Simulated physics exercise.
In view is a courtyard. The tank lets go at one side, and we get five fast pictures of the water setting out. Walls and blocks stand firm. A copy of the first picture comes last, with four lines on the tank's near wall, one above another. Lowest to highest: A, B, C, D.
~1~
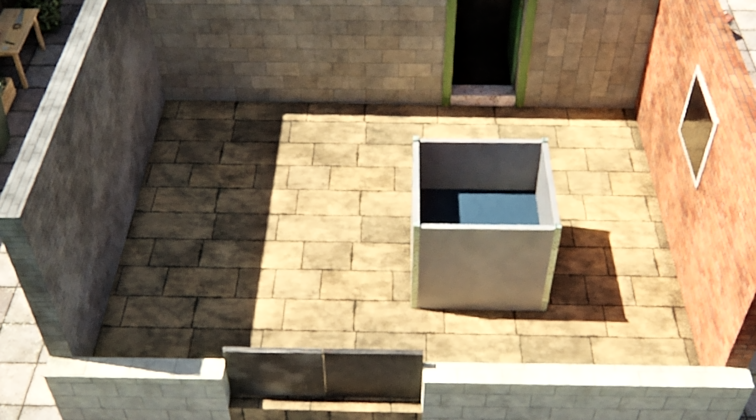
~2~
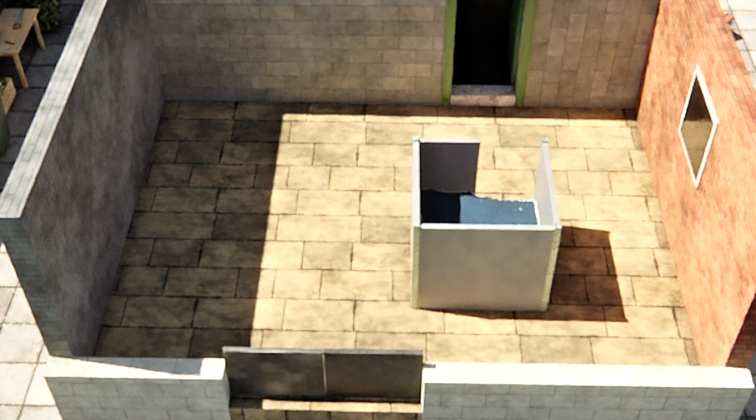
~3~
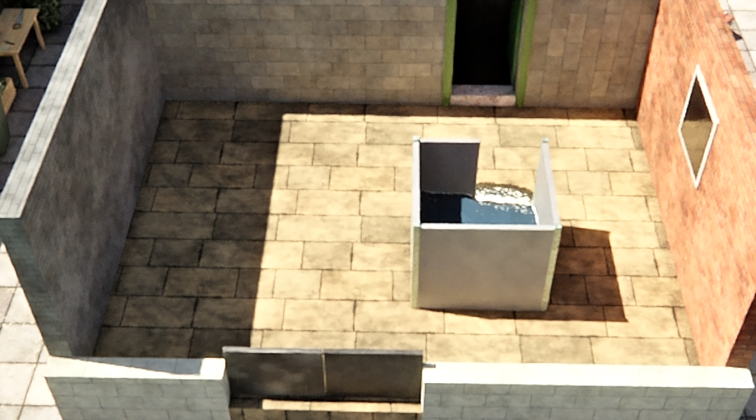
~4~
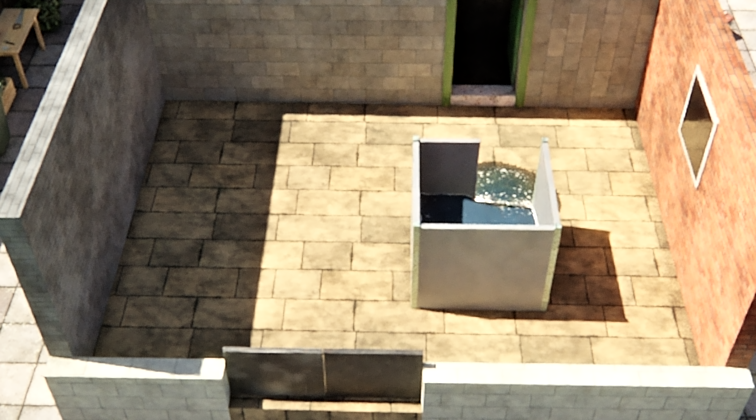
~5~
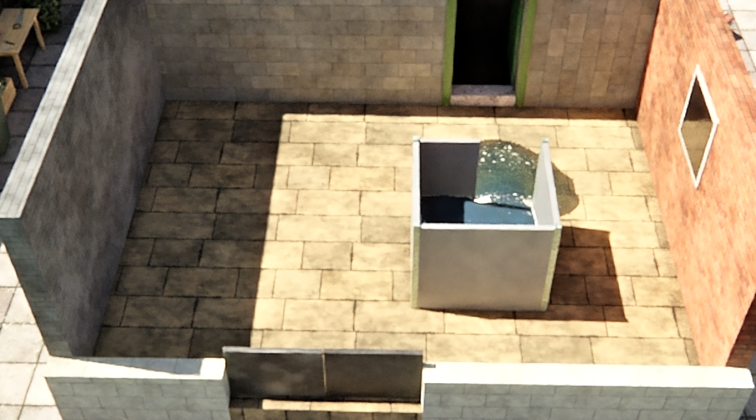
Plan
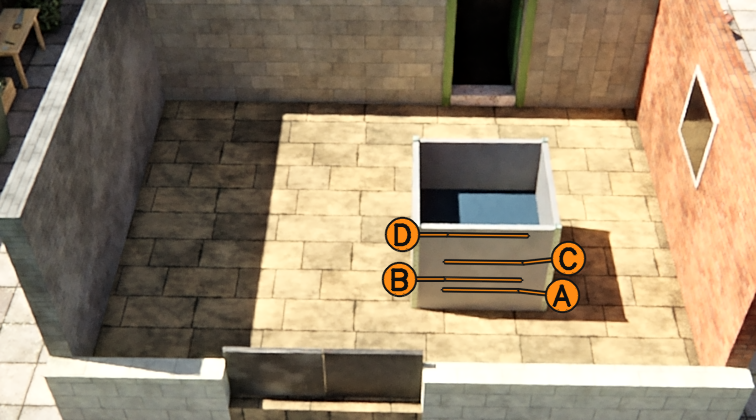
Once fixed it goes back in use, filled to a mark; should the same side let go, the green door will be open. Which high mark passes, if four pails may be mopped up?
B will do.
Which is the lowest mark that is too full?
It is C.
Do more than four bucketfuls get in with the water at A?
No, that is safe.
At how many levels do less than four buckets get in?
Two of the four.
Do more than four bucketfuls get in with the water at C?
Yes.
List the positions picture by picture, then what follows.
Water in the tank at rest, its middle at (479, 229); foot of the green doorway at (482, 106); shut gate at (324, 358), in the first picture.
Water covers 1 % of the ground, its front hidden from here, in the second picture.
Water covers 2 % of the ground, its front hidden from here, in the third picture.
Water covers 4 % of the ground, its front hidden from here, in the fourth picture.
Water covers 7 % of the ground, its front hidden from here, in the fifth picture.
On the marked copy, A at (481, 290); B at (482, 279); C at (484, 262); D at (487, 235); from the bottom up A, B, C, D.
If A is chosen, nothing gets over.
If B is chosen, a splash gets over, under a bucket.
If C is chosen, about 8 bucketfuls get in.
If D is chosen, dozens of bucketfuls pour in.
